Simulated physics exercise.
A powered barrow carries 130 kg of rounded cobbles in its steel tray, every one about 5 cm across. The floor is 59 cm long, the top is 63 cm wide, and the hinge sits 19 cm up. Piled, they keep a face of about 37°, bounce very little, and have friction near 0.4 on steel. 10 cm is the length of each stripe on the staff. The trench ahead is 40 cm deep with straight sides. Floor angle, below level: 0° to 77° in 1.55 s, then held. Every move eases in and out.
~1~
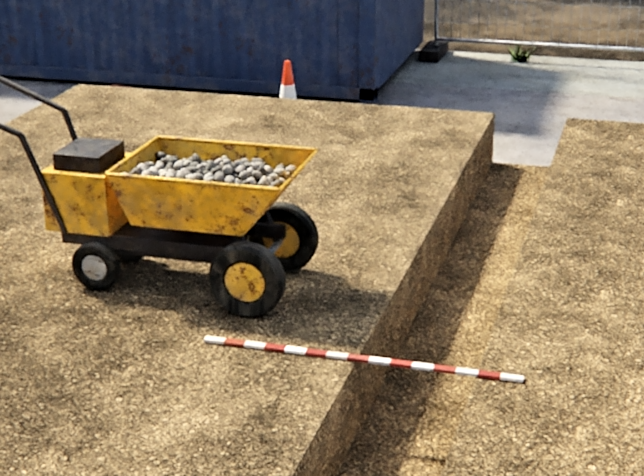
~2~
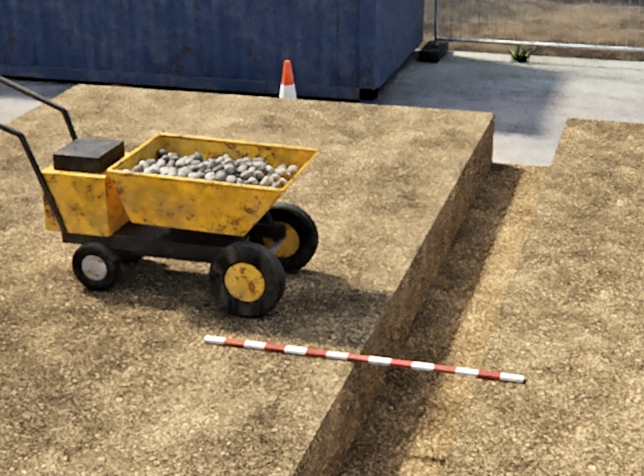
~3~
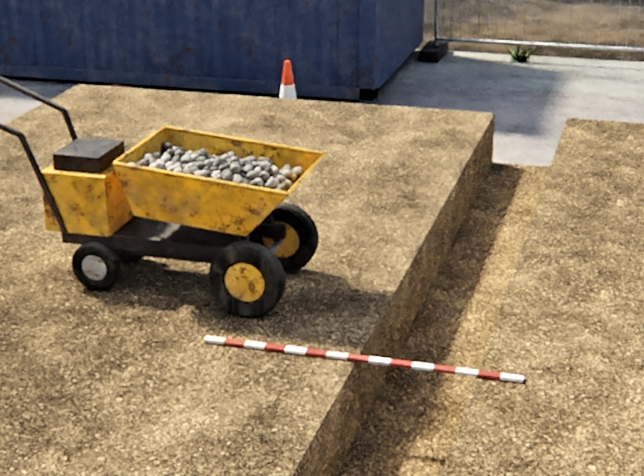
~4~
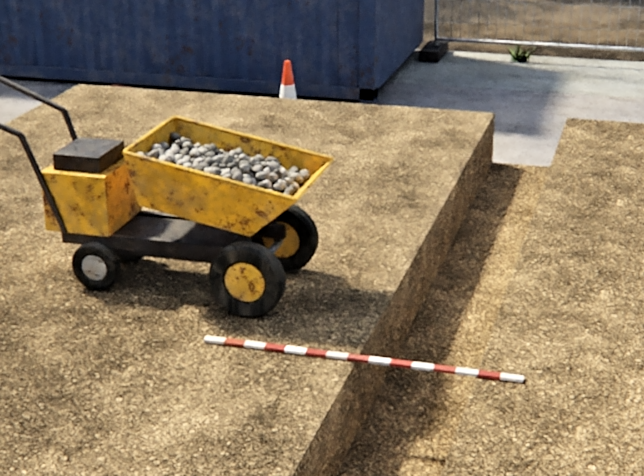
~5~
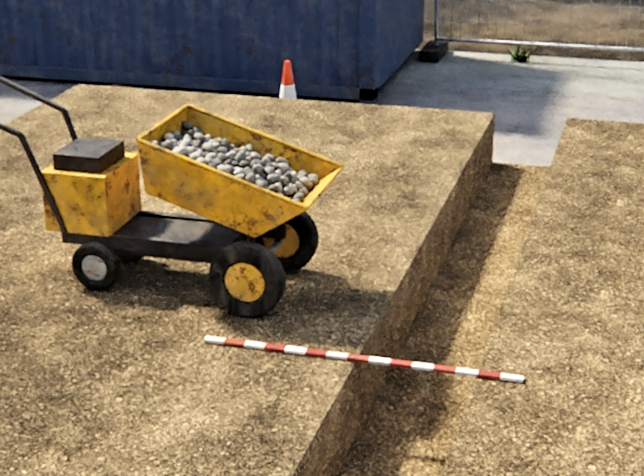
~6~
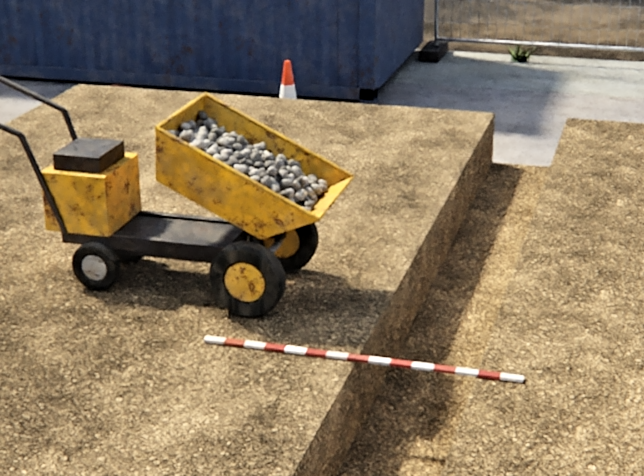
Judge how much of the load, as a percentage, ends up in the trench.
Around 95 %.
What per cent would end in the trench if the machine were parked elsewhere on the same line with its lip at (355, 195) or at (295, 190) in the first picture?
First place roughly 90%, second roughly 100%.
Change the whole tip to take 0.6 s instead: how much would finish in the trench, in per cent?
My guess is near 95 percent.
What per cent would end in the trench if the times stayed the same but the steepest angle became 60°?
About 70%.
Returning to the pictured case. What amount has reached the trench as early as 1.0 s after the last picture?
By that moment, roughly 55 per cent of the load.
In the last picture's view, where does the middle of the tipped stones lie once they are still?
Their middle is at about (439, 373).
Then, 0.6 s after the last picture the floor is at 65°, 99 % in the tray; the foremost stones are at (374, 268).
Then, 1.0 s after the last picture the floor is at 77°, 36 % in the tray, 7 % short of the trench, 57 % in the trench; the foremost stones are at (486, 384).
Then, 1.4 s after the last picture the floor is at 77°, 10 % in the tray, 7 % short of the trench, 83 % in the trench; the foremost stones are at (490, 380).
Then, 3.3 s after the last picture the floor is at 77°, 0 % in the tray, 5 % short of the trench, 95 % in the trench; the foremost stones are at (488, 380).
